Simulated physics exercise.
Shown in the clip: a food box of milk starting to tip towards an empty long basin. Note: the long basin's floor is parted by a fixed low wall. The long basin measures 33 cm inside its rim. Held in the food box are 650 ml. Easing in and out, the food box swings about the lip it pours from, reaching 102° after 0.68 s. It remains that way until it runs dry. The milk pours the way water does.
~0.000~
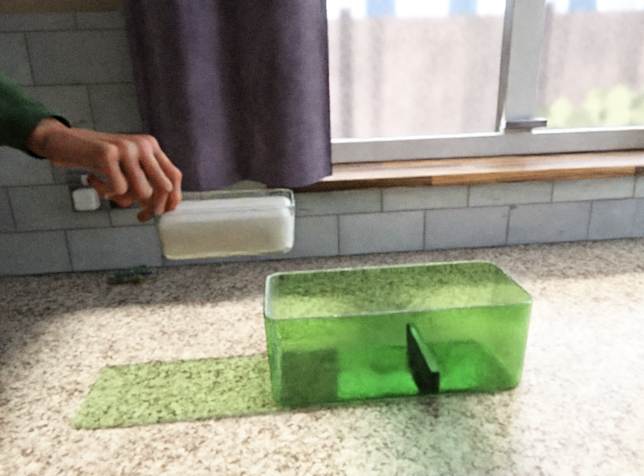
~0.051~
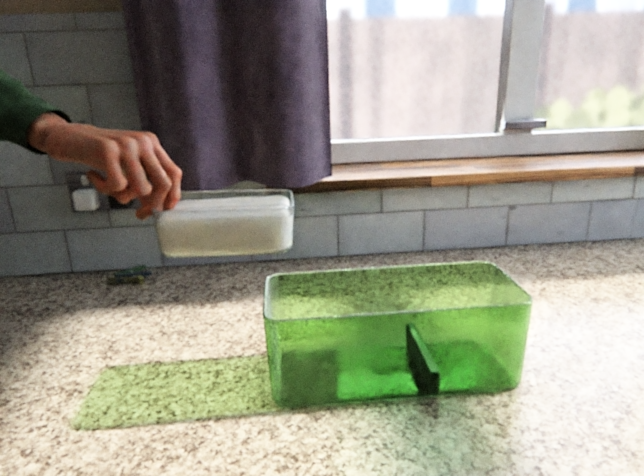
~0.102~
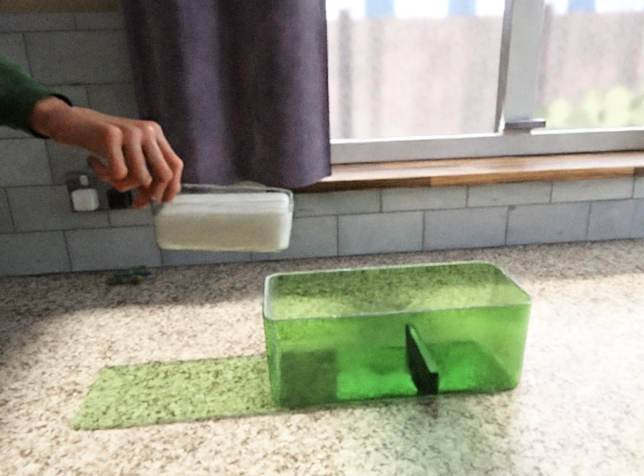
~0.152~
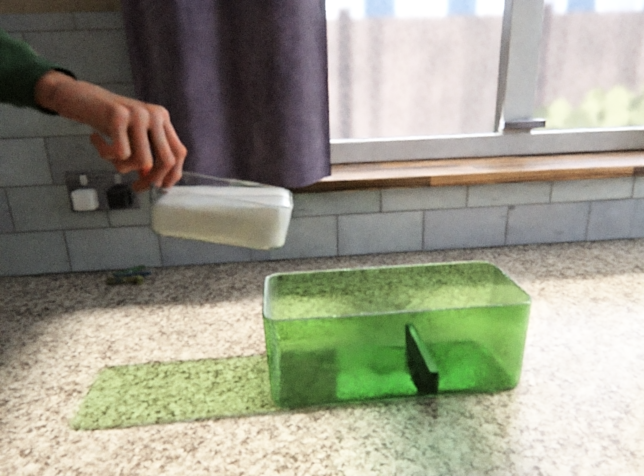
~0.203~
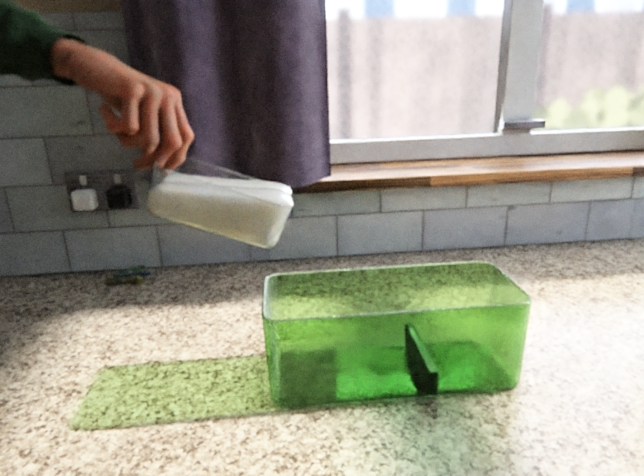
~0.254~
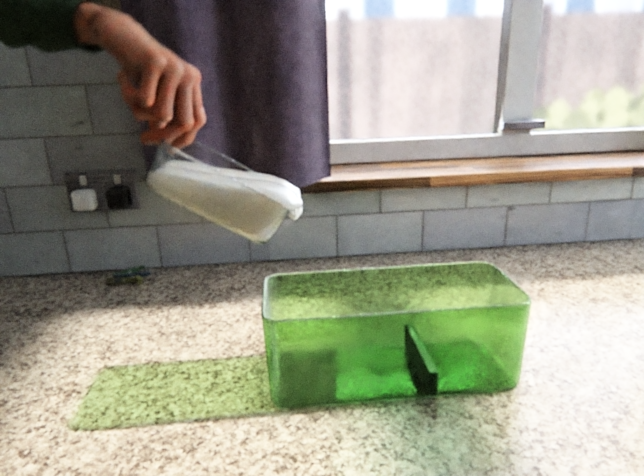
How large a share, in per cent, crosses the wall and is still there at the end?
A share of about 21 per cent.
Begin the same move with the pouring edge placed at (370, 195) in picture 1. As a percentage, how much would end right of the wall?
In that case roughly 65 per cent.
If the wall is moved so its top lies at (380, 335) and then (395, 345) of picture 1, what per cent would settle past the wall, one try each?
One try each: Around 70 percent and then around 55 percent.
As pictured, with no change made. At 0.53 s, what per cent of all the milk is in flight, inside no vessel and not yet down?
64 per cent.
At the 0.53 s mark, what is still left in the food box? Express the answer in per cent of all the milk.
Some 14 per cent.
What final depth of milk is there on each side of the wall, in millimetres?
Around 16 mm deep on the left, around 10 mm deep on the right.
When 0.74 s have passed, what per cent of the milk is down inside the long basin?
Close to 88 in a hundred.
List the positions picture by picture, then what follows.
It leans 0°; its right rim is at (292, 199); the milk meets the walls at (165, 210) and (291, 204); the long basin's rim runs from (266, 297) to (512, 280); the wall's top is at (422, 345), in the first frame.
It leans 1°; its right rim is at (292, 200); the milk meets the walls at (164, 209) and (290, 203), in the second frame.
It leans 6°; its right rim is at (291, 200); the milk meets the walls at (162, 204) and (289, 200), in the third frame.
It leans 12°; its right rim is at (291, 200); the milk meets the walls at (161, 195) and (290, 194), in the fourth frame.
It leans 21°; its right rim is at (290, 200); the milk meets the walls at (159, 182) and (290, 195); 4 per cent is over the edge, in the fifth frame.
It leans 31°; its right rim is at (289, 201); the milk meets the walls at (158, 166) and (278, 187); 9 per cent is over the edge, in the sixth frame.
After 0.53 s the tilt is 91° and 15 per cent is still to pour, 21 is left of the wall and 0 right of it.
After 0.74 s the tilt is 102° and 0 per cent is still to pour, 73 is left of the wall and 16 right of it.
After 0.95 s the tilt is 102° and 0 per cent is still to pour, 68 is left of the wall and 15 right of it.
After 1.18 s the tilt is 102° and 0 per cent is still to pour, 76 is left of the wall and 15 right of it.
In the end 70 per cent lies left of the wall, 21 right of it and 9 outside.
